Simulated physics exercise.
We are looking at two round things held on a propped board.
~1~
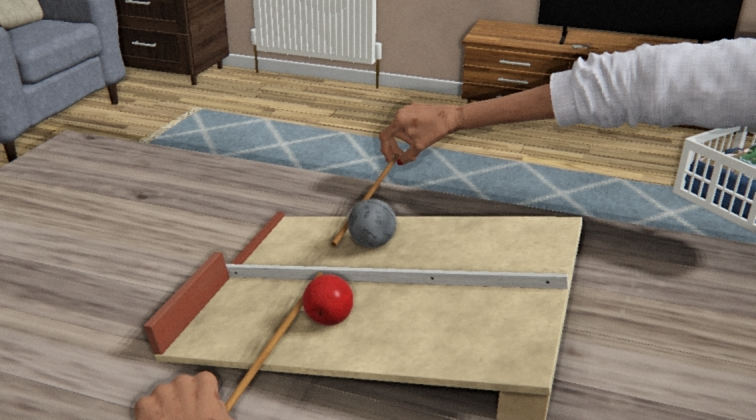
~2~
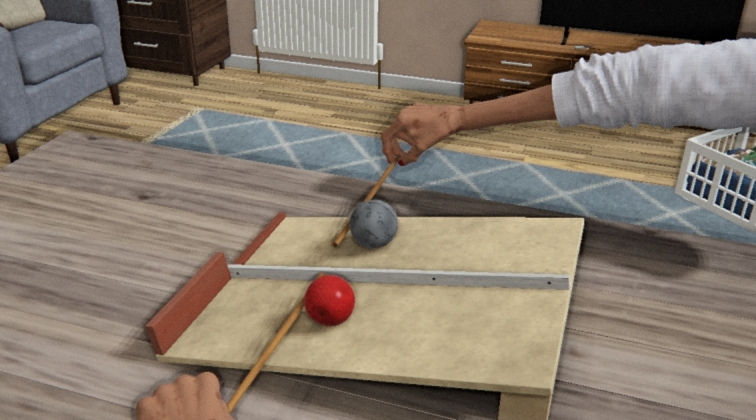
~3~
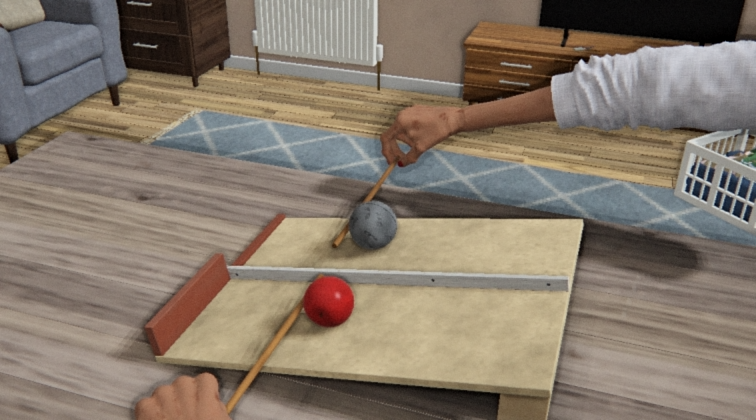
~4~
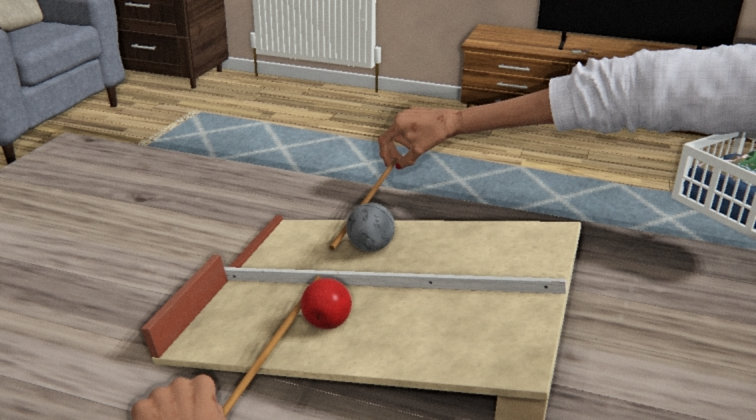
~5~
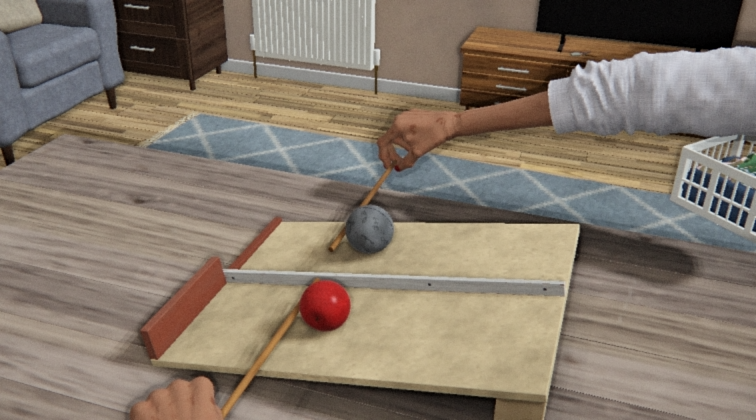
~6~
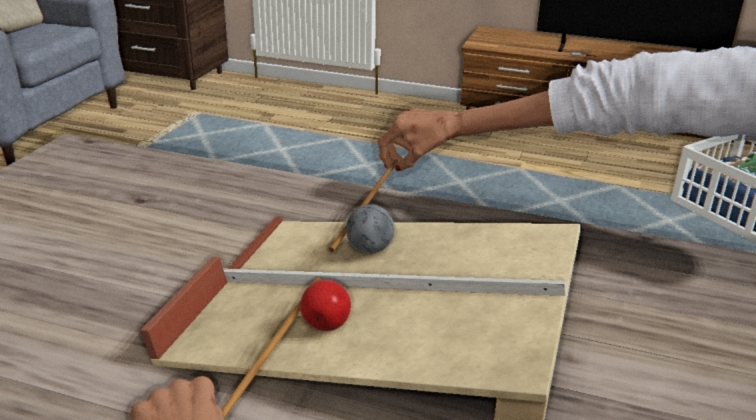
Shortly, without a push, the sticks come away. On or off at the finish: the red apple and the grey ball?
You'd see the red apple being halted and the grey ball tumbling off.
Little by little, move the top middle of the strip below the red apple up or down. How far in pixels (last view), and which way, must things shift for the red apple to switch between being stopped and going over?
Close to 20 pixels in the downward direction.
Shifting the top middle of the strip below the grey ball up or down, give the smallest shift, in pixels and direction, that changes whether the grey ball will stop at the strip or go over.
Move it up by around 4 pixels.
Then, 0.46 s past the last view, red apple rolling on the board near (253, 302); grey ball rolling on the board near (306, 229).
Then, 0.90 s past the last view, red apple resting against the strip near (210, 300); grey ball off the board near (181, 223).
Then, 1.30 s past the last view, red apple resting against the strip near (210, 300); grey ball off the board near (81, 203).
Finally, the red apple stops on the board, near (210, 300); the grey ball rolls off the board.
